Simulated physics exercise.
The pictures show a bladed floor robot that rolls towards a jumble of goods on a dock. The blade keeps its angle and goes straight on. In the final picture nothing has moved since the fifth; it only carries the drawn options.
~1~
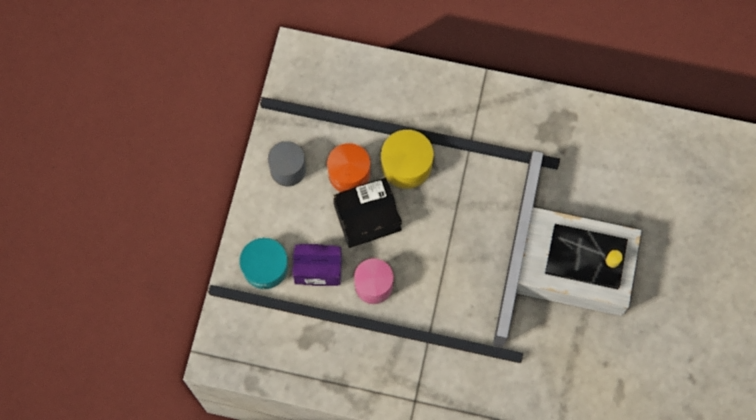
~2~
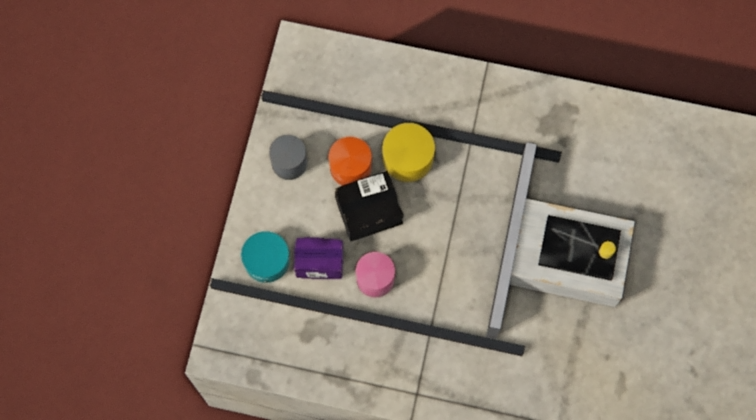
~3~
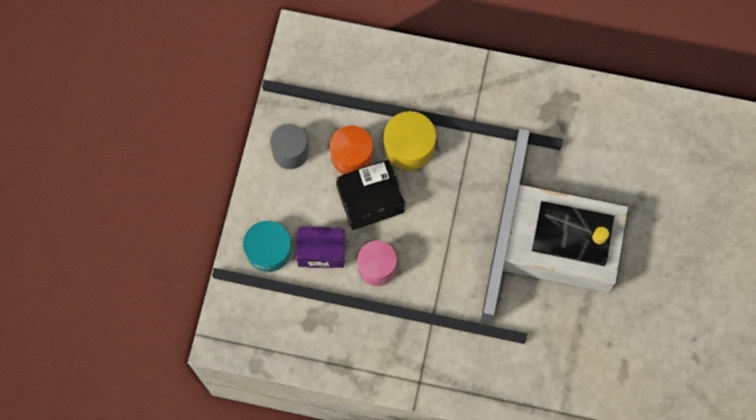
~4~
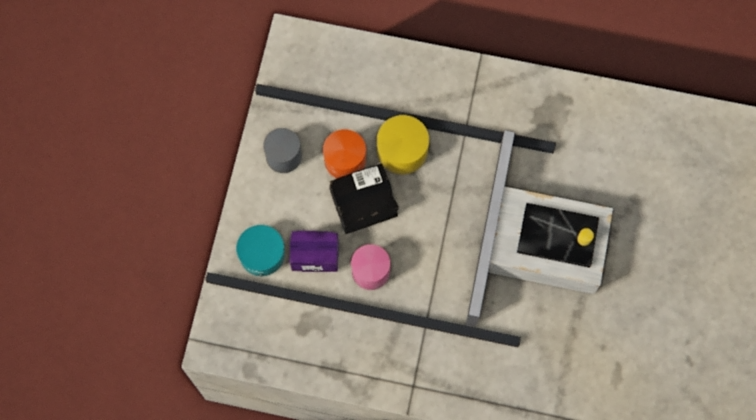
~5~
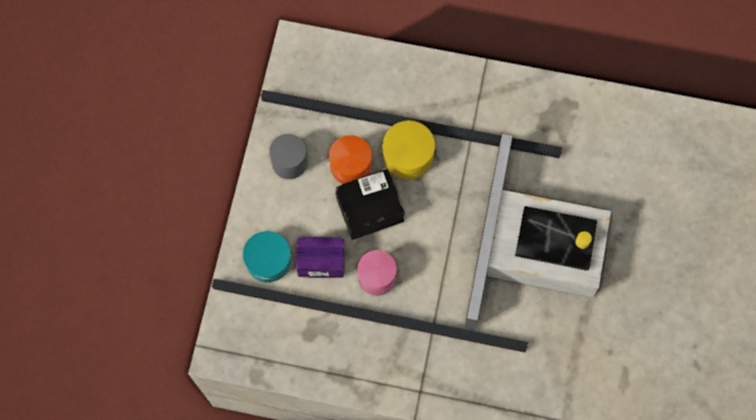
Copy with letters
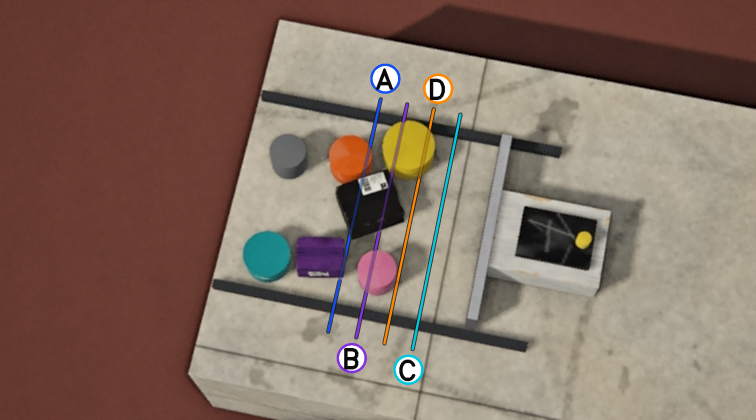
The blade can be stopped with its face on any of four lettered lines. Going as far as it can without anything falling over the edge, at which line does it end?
A.
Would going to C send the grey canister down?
By then, no.
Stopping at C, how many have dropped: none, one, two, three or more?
In all, none.
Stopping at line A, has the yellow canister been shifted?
Yes.
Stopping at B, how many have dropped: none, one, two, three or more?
By then, none.
On the marked copy, A at (355, 212); B at (383, 217); C at (437, 228); D at (410, 223).
Following A. Soon after the start, robot (501, 227); grey canister (289, 157); turquoise pail (268, 258).
Later, robot (452, 217); orange canister (334, 161); purple box (315, 257).
In the end, robot (419, 211); turquoise pail (235, 251); grey canister (265, 158); nothing has fallen.
As for the rest, B is safe but short; C is safe but short; D is safe but short.
